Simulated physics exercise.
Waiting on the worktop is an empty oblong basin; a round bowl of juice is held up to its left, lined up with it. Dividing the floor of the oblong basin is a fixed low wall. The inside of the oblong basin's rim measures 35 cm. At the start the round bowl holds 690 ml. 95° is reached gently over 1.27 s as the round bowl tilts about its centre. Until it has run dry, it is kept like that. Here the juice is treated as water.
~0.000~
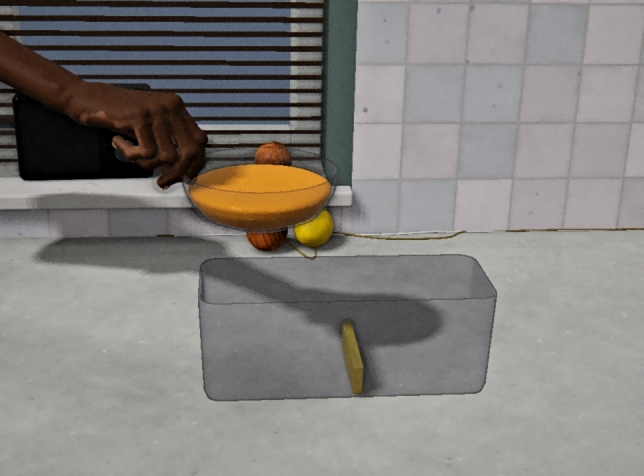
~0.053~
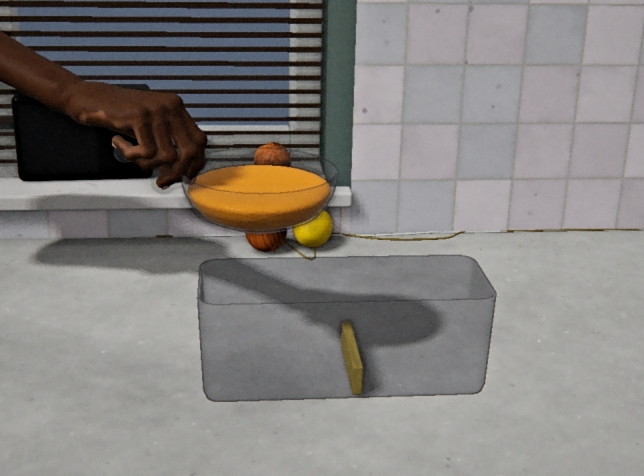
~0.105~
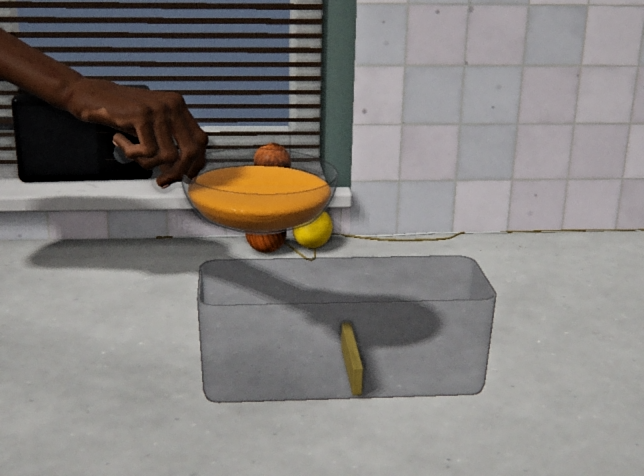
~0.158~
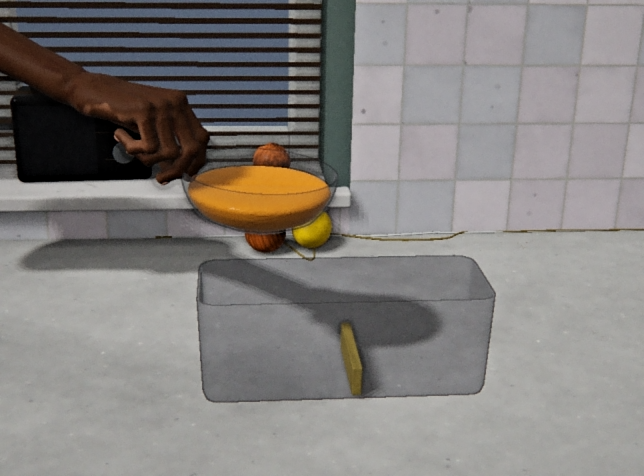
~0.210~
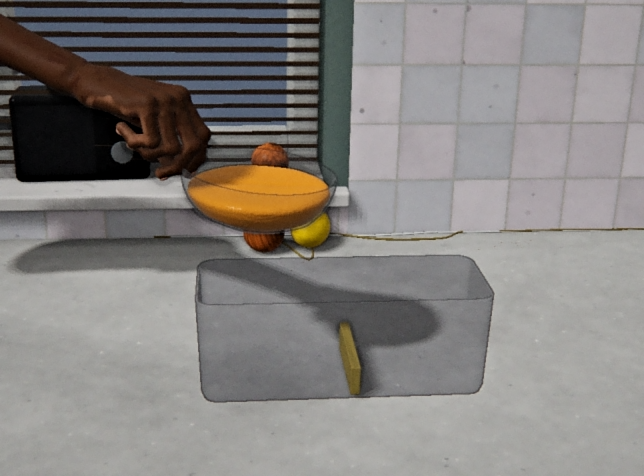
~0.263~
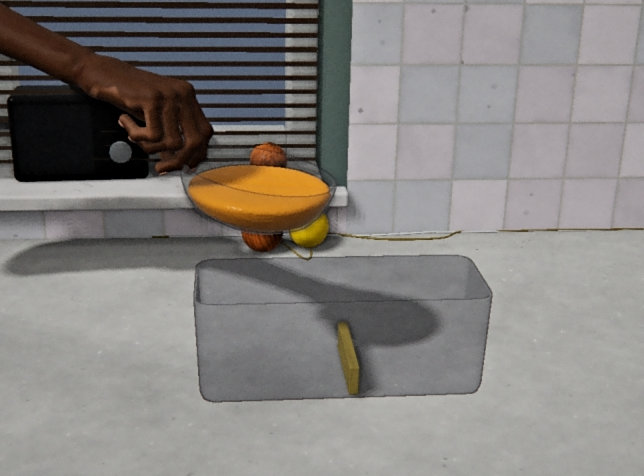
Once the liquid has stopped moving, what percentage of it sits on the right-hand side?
About 69 per cent.
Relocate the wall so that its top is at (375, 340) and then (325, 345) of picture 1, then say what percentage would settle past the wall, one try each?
In order, 55 and 90 per cent.
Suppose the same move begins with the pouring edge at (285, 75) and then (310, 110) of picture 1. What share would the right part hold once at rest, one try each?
40 then 60 %.
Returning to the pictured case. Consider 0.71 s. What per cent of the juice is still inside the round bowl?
Some 44 per cent.
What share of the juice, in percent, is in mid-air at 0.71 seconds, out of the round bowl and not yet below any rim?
I'd put it at about 32 percent.
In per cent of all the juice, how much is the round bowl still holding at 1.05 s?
I'd estimate some 3 per cent.
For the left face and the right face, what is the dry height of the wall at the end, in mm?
Left side: Around 28 mm. Right side: Around 12 mm.
By 0.71 s the tilt is 57° and 44 per cent is still to pour, 2 is left of the wall and 22 right of it.
By 1.05 s the tilt is 88° and 3 per cent is still to pour, 21 is left of the wall and 72 right of it.
By 1.39 s the tilt is 95° and 0 per cent is still to pour, 29 is left of the wall and 71 right of it.
By 1.77 s the tilt is 95° and 0 per cent is still to pour, 31 is left of the wall and 69 right of it.
At rest 31 per cent lies left of the wall, 69 right of it and 0 outside.
